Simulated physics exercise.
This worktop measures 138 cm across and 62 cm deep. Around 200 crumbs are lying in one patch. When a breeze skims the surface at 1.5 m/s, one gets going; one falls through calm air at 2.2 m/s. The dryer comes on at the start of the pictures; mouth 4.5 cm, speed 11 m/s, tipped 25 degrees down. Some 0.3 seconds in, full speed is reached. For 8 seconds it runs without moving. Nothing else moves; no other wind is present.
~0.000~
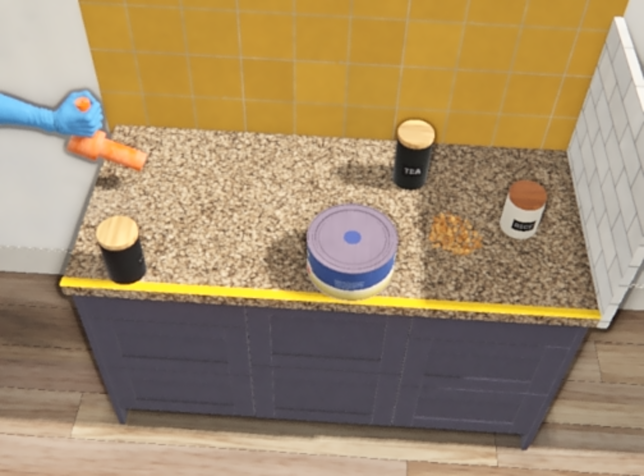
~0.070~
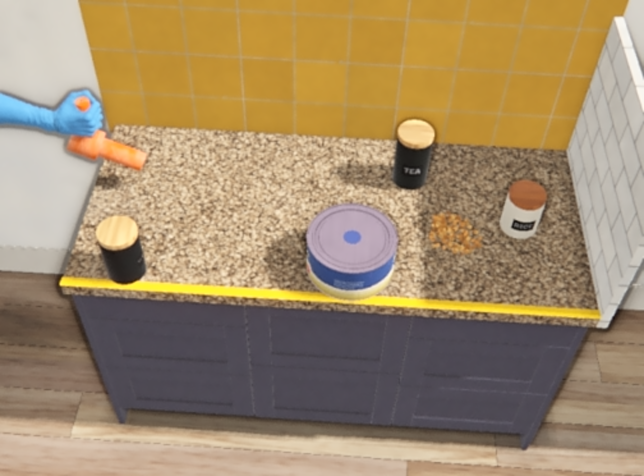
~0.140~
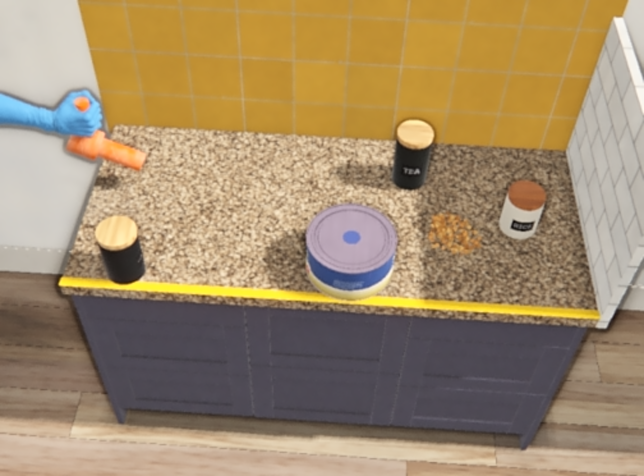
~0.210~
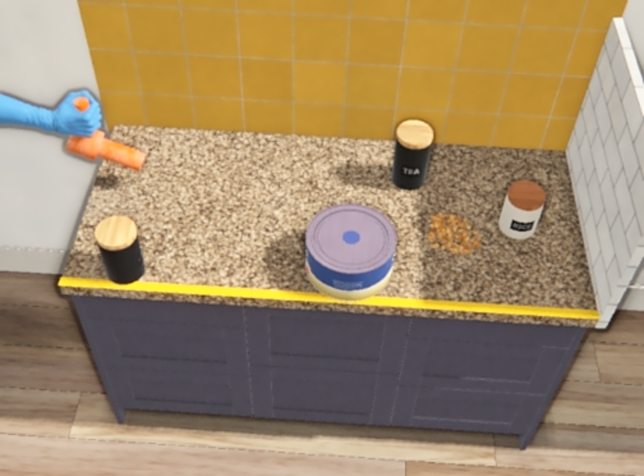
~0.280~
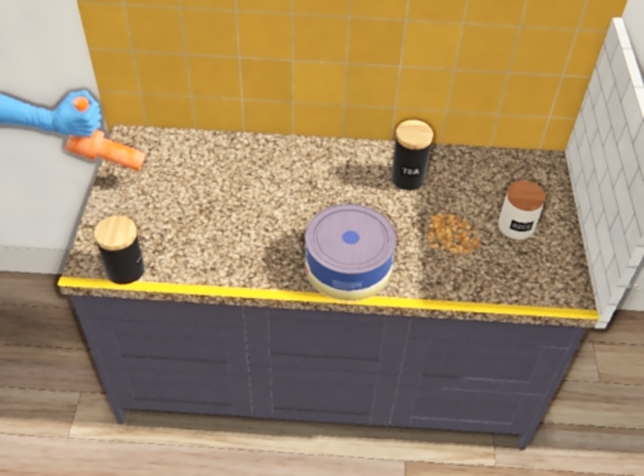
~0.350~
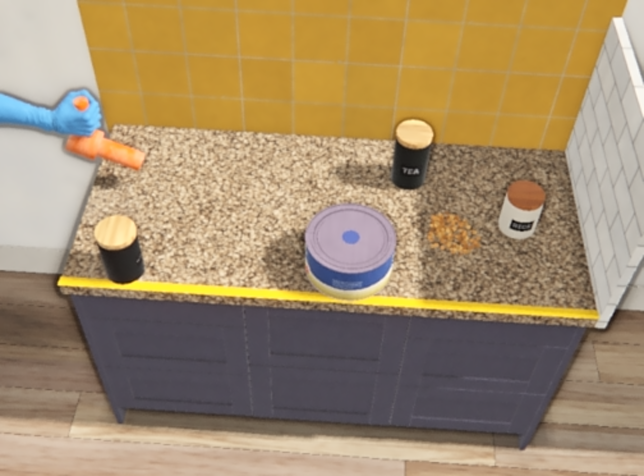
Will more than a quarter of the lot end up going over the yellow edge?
Yes.
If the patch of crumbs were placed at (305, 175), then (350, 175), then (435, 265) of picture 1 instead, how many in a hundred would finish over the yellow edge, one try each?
Try by try: About 0 per cent, 0 per cent and 10 per cent.
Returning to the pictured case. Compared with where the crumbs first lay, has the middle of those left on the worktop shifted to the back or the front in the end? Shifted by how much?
Toward the near side, roughly 5 cm.
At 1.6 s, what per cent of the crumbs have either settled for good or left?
30 per cent.
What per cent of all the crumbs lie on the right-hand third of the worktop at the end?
Something close to 40 % ends up there.
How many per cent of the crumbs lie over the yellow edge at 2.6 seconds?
Estimate: Around 40 %.
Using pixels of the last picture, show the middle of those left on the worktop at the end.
Around (588, 261).
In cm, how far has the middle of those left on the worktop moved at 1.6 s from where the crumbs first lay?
I'd say close to 35 cm.
After 1.6 s, 14 % are over the yellow edge; the middle of those still in play is near (588, 271); 28 % have settled or left.
After 2.6 s, 36 % are over the yellow edge; the middle of those still in play is near (588, 271); 50 % have settled or left.
After 4.4 s, 52 % are over the yellow edge; the middle of those still in play is near (587, 264); 72 % have settled or left.
After 8.0 s, at the end, 58 % are over the yellow edge; the middle of those still in play is near (588, 261).
